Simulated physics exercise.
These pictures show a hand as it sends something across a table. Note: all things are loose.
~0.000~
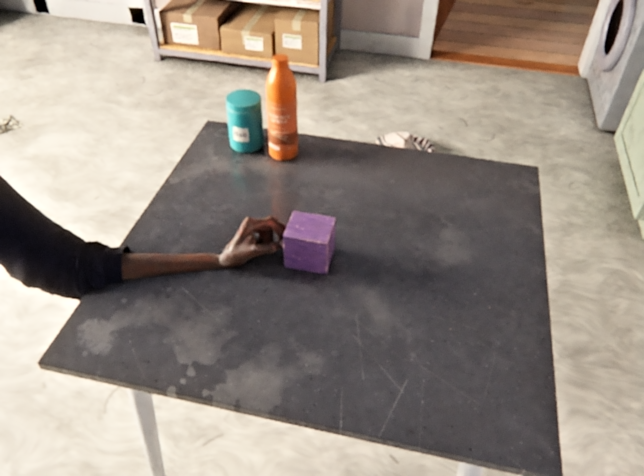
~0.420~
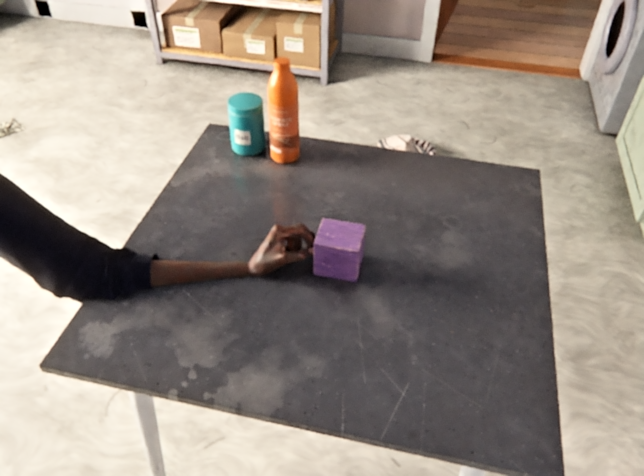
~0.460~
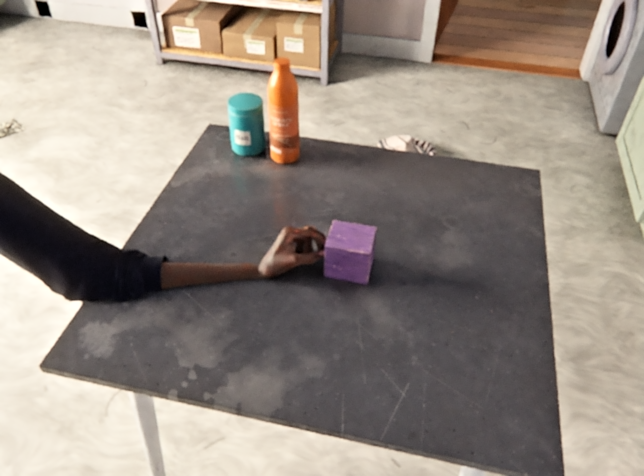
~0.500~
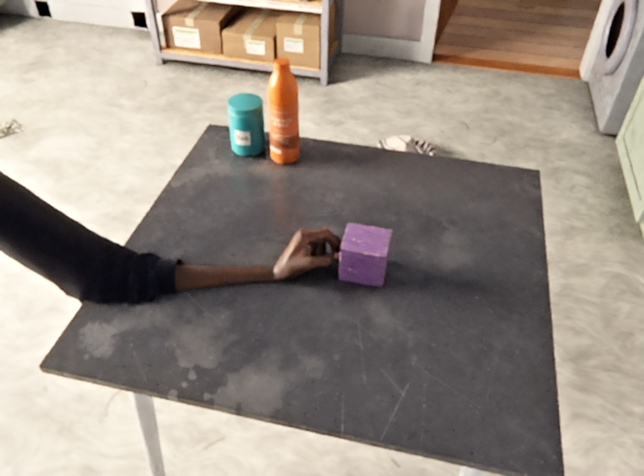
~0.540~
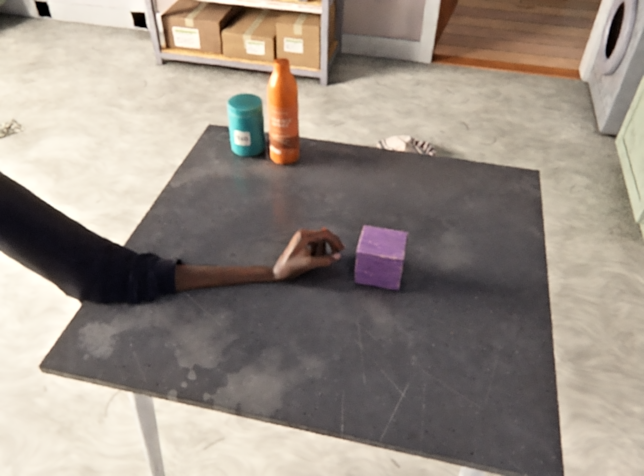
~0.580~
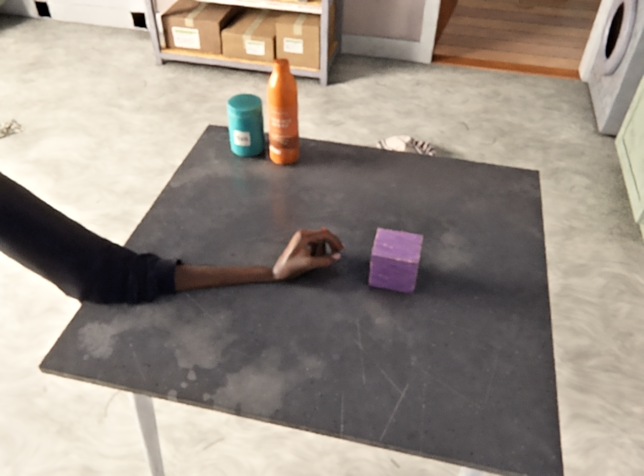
We see a hand push a purple block rightward across a dark tabletop, with a teal container and an orange bottle standing behind. The hand then stays still while the block slides farther right, opening a gap between them.
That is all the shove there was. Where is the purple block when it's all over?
Never goes off.
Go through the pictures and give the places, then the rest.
Under the hand; purple block (310, 243), in the first frame.
Under the hand; purple block (340, 250), in the second frame.
Under the hand; purple block (350, 252), in the third frame.
Purple block (365, 255), in the fourth frame.
Purple block (381, 258) shifted a little, in the fifth frame.
Purple block (396, 261) shifted about its own width, in the sixth frame.
After 0.68 s, purple block shifted about its own width near (424, 266).
After 0.78 s, purple block shifted well along near (440, 268).
In the end (1.3 s), moved from the start, purple block. At the end, from the last picture's camera, purple block near (444, 269).
